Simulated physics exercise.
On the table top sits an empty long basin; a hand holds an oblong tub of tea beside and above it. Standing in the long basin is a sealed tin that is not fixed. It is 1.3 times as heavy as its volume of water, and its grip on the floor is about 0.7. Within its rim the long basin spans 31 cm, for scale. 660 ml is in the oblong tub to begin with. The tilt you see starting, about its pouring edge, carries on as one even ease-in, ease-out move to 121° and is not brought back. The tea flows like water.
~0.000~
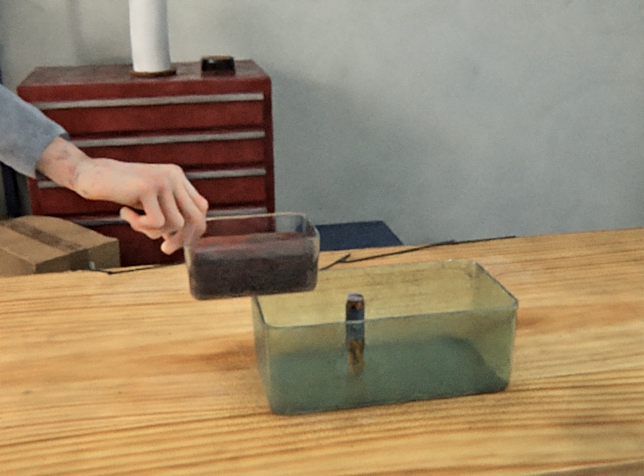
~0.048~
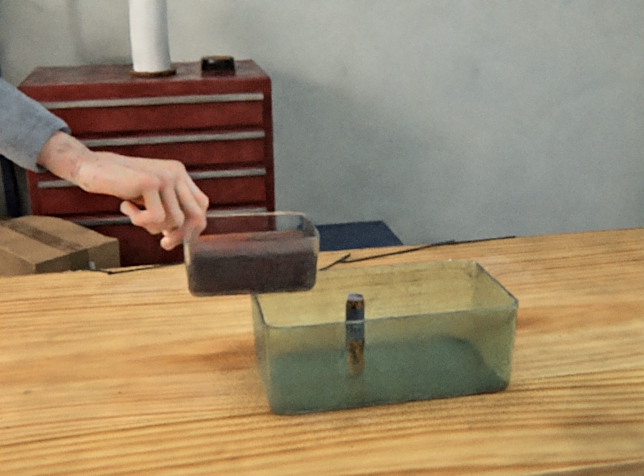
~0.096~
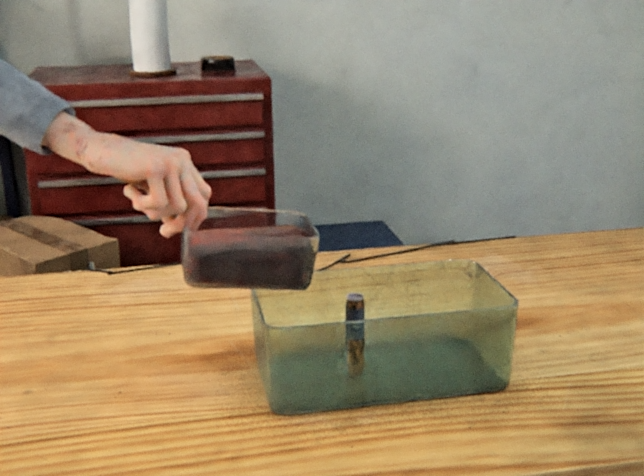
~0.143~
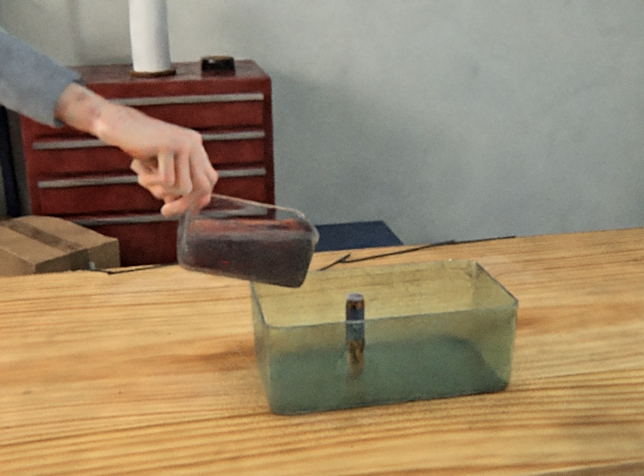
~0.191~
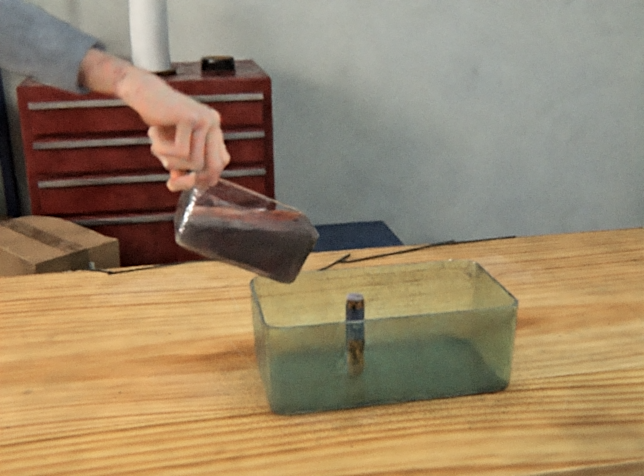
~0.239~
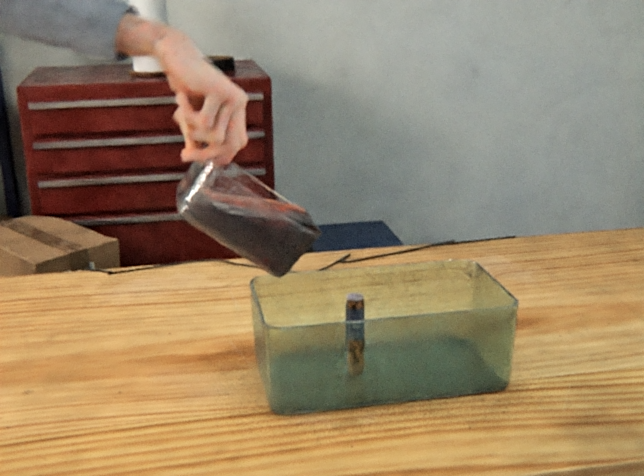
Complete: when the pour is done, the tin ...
... remains on its base.
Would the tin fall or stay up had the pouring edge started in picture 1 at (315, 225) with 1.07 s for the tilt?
After that, the tin stays vertical.
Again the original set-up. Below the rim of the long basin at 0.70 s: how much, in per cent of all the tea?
It works out near 92 per cent.
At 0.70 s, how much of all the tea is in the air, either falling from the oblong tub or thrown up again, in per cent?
About 8 percent.
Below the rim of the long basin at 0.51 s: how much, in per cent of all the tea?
Roughly 22 percent.
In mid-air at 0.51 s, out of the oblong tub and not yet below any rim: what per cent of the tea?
I'd put it at about 62 percent.
After 0.51 s the tilt is 110° and 16 per cent is still to pour; the tin stands where it began.
After 0.70 s the tilt is 121° and 0 per cent is still to pour; the tin stands where it began.
After 0.91 s the tilt is 121° and 0 per cent is still to pour; the tin stands where it began.
After 1.13 s the tilt is 121° and 0 per cent is still to pour; the tin stands where it began.
In the end the tin stands where it began.
